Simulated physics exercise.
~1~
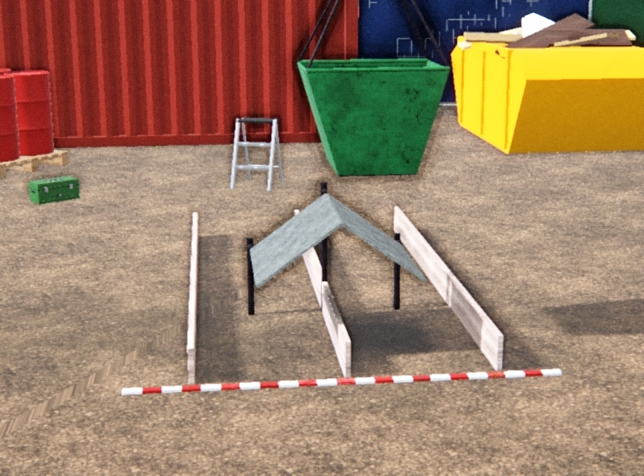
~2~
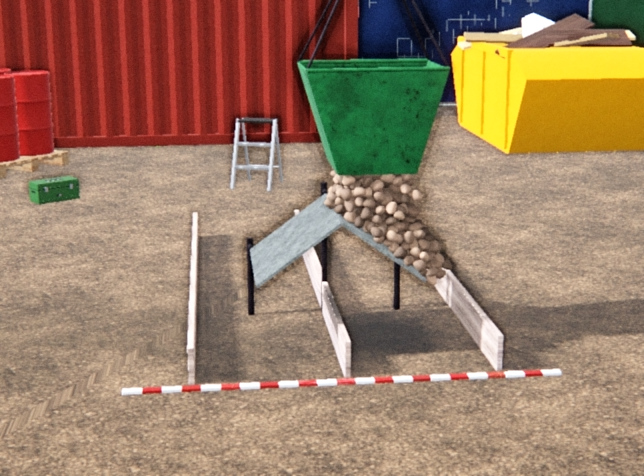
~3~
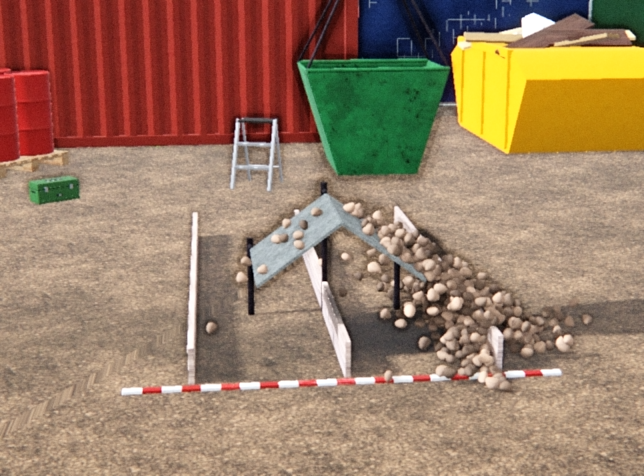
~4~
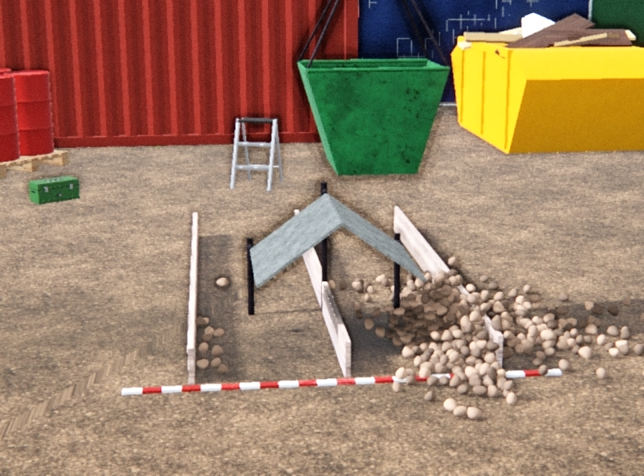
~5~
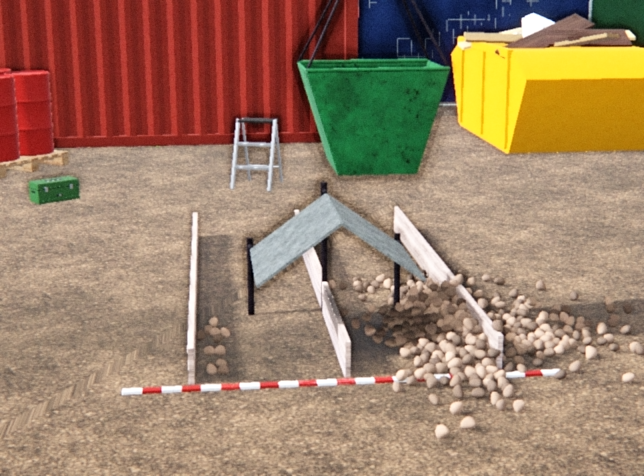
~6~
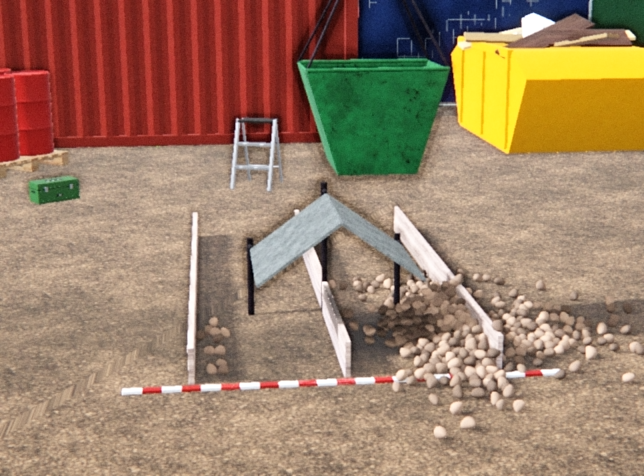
Green skip dropping round stones onto a fixed peaked steel sheet, most settling in the right bay, some beyond, few left.
